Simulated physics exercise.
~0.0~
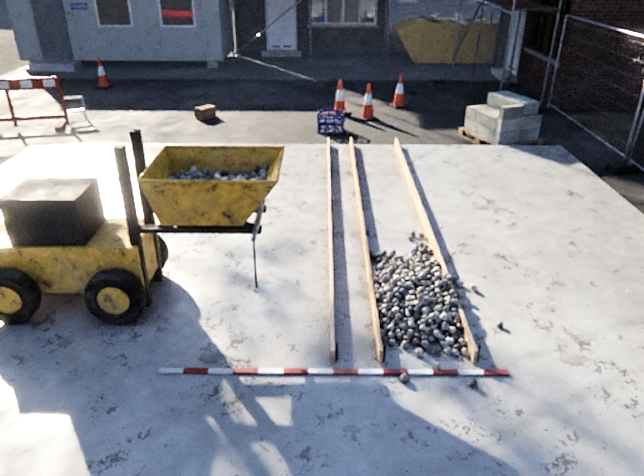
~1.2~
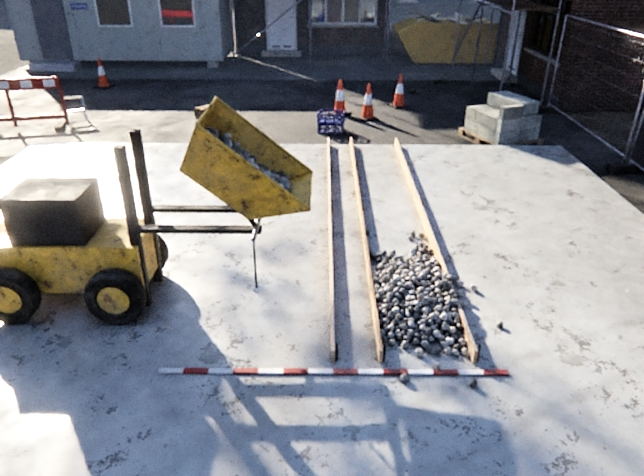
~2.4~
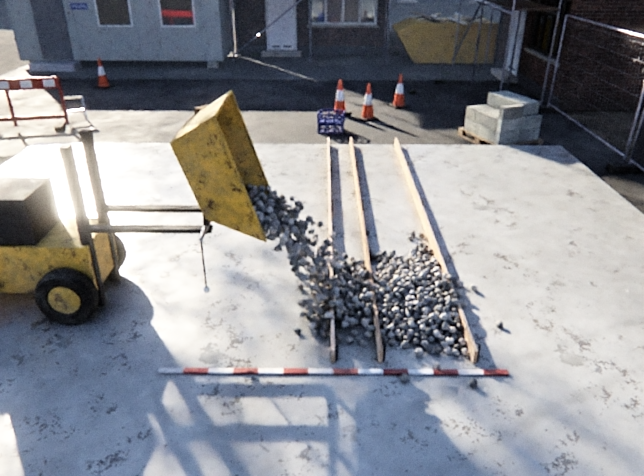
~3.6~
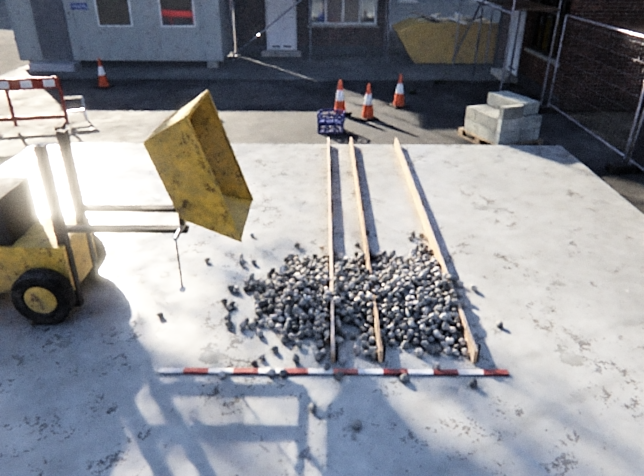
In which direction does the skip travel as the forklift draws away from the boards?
The skip moves to the left, carried along with the forklift.
